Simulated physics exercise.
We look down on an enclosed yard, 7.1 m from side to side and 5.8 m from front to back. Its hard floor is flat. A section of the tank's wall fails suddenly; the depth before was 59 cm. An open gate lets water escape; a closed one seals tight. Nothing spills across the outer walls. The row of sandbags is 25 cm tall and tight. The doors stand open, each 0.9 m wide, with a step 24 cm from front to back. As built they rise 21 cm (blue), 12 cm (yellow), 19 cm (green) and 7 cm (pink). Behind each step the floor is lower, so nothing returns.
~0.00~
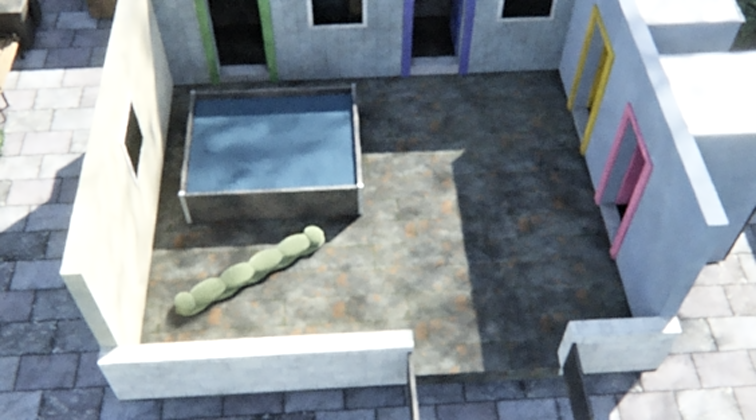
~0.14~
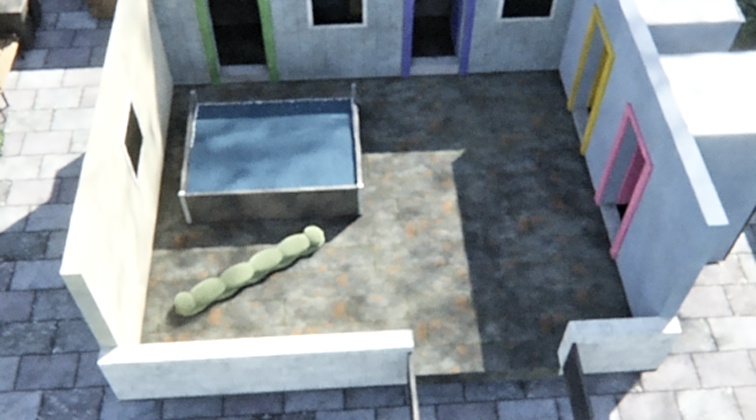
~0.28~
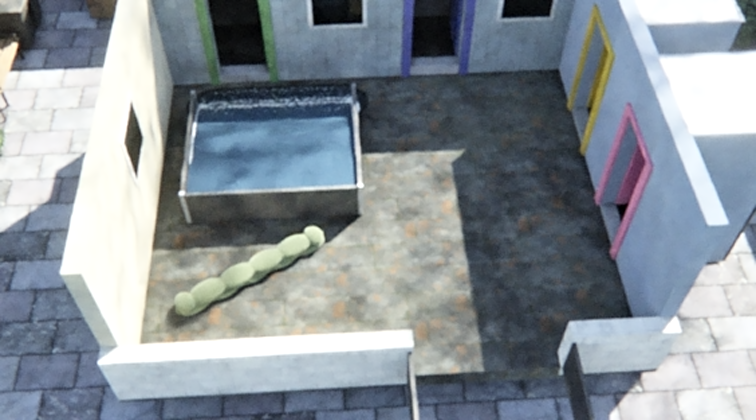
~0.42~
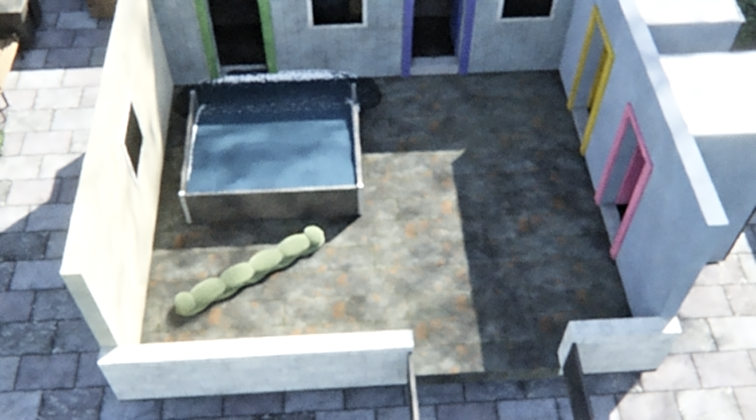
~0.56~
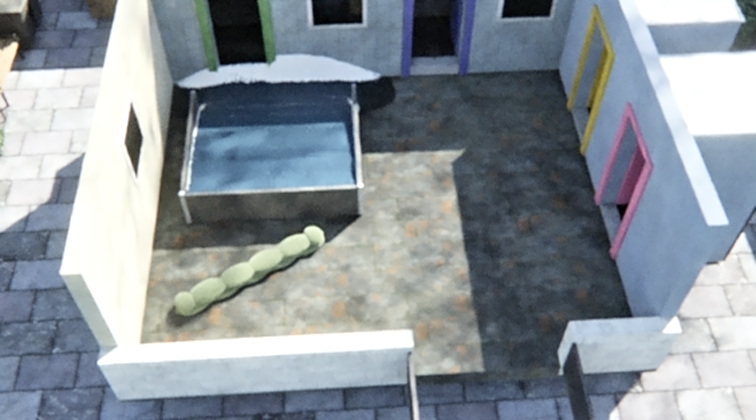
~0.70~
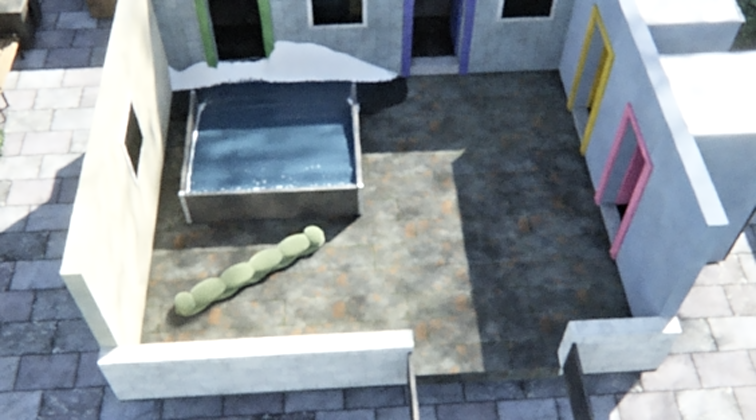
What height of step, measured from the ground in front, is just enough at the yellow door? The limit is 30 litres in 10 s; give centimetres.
About 13 cm.
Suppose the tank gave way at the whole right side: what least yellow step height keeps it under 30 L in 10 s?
Then roughly 25 cm.
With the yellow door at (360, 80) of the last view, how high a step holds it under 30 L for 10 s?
About 28 cm.
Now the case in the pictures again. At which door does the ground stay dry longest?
The pink one.
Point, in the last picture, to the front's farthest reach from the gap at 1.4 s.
Near (479, 73).
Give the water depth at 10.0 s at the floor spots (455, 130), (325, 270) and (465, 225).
About 4, 2 and 4 cm.
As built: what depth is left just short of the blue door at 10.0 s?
Roughly 4.5 cm deep.
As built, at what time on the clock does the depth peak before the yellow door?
At about 3.0 s.
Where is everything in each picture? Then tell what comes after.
Still water, 59 cm deep, in the tank at (273, 141); the yellow door at (589, 87) is dry, in the first picture.
The front is at a hidden place, 0.3 m from the gap on the far side; 0.7 m2 of floor is wet, 59 cm left at the back, in the second picture.
The gap is on the far side, the front 0.8 m out at (243, 90); the back of the tank holds 59 cm, in the third picture.
The front is at (236, 73), 1.0 m from the gap on the far side; 3.0 m2 of floor is wet, 59 cm left at the back, in the fourth picture.
Water pours out on the far side and has run 1.1 m, to (385, 77); about 15 cm deep outside, 58 cm at the back, in the fifth picture.
Water pours out on the far side and has run 1.3 m, to (401, 76); about 18 cm deep outside, 51 cm at the back; 3.3 m in a straight line remain to the yellow door at (589, 87), in the sixth picture.
After 1.4 s water covers 15 % of the floor, deepest (48 cm) near (174, 86); it has not reached the yellow door.
After 3.0 s water covers 45 % of the floor, deepest (32 cm) near (174, 86); 20 cm at the yellow door, 8 litres in over its 12 cm step.
After 10.0 s water covers 95 % of the floor, deepest (13 cm) near (136, 375); 8 cm at the yellow door, 38 litres in over its 12 cm step.
At the yellow door as built, the water arrived by 2.3 s and peaked near 20 cm at 3.0 s.
Run again over the same 10 s with other heights there, 53 litres in over 10.5 cm, 22 litres over 14 cm. The limit of 30 litres is kept from about 13 cm up.
